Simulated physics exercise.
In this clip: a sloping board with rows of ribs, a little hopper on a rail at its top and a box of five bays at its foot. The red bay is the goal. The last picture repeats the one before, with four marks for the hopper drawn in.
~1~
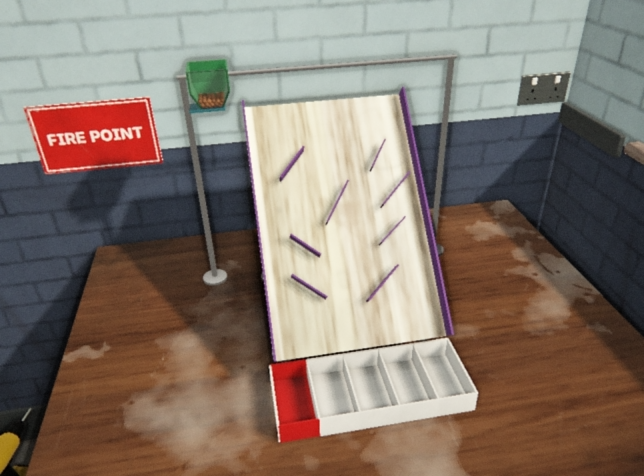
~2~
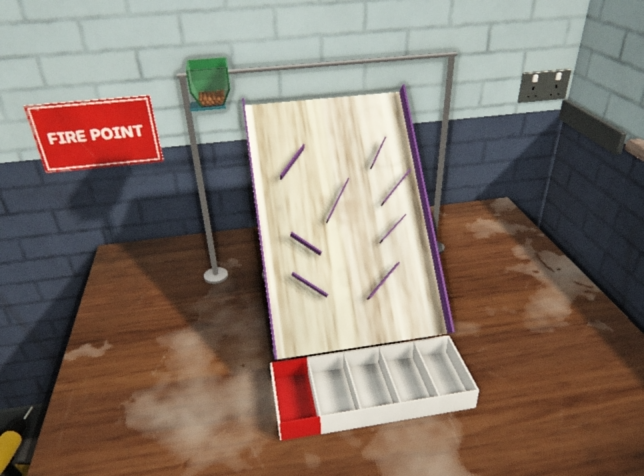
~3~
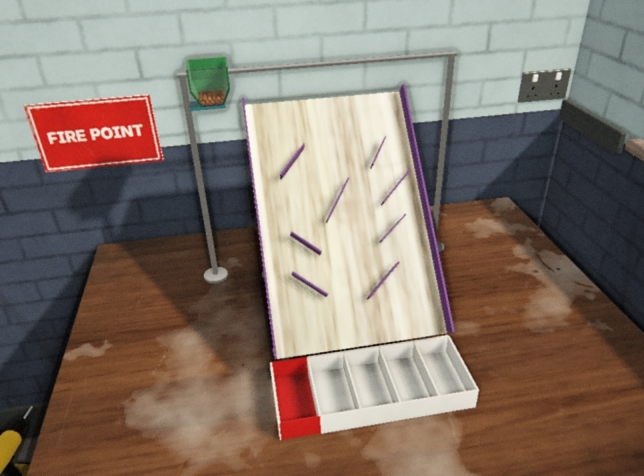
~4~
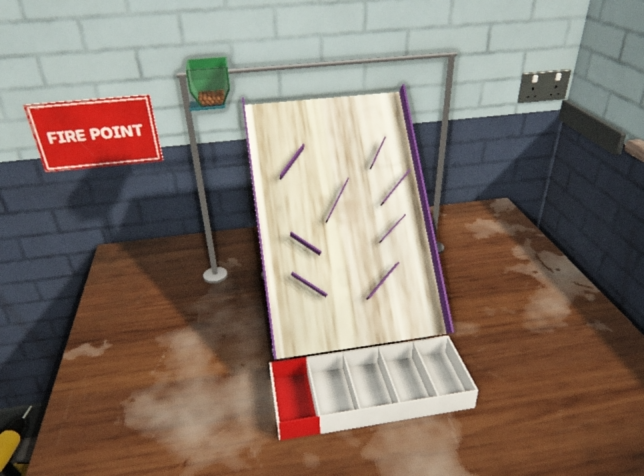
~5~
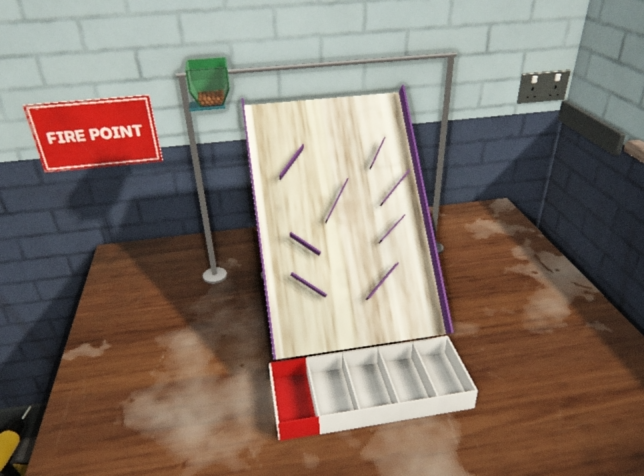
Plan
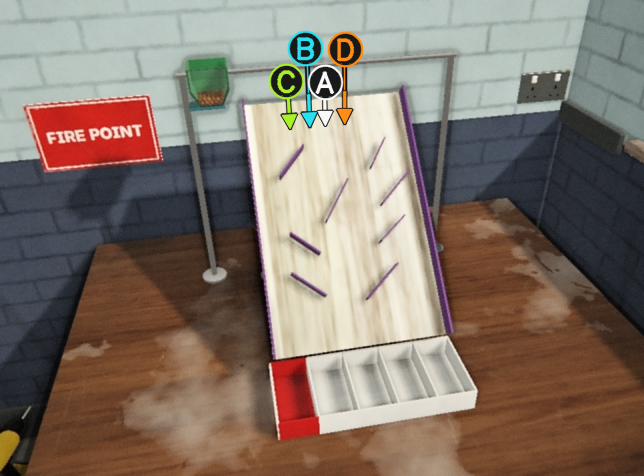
Nothing moved noticeably as a small green hopper of cereal balls sat on a rail at the upper left, above a sloping wooden board with purple ribs and a box with one red bay and four white.
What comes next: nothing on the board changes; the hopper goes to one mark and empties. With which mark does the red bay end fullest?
Mark C does it best.
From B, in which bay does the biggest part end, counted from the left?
It is the third one.
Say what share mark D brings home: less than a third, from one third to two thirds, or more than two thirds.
Mark D gives less than a third.
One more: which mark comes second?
It is B.
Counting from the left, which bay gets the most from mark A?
It is the third one.
On the marked copy, mark A meets the board at (325, 120); mark B meets the board at (309, 121); mark C meets the board at (289, 123); mark D meets the board at (344, 118).
With A, a stray few in the red bay, nearly all in other bays.
With B, about a quarter in the red bay, most in other bays.
With C, most in the red bay, about a quarter in other bays, a stray few outside the box.
With D, a stray few in the red bay, nearly all in other bays.
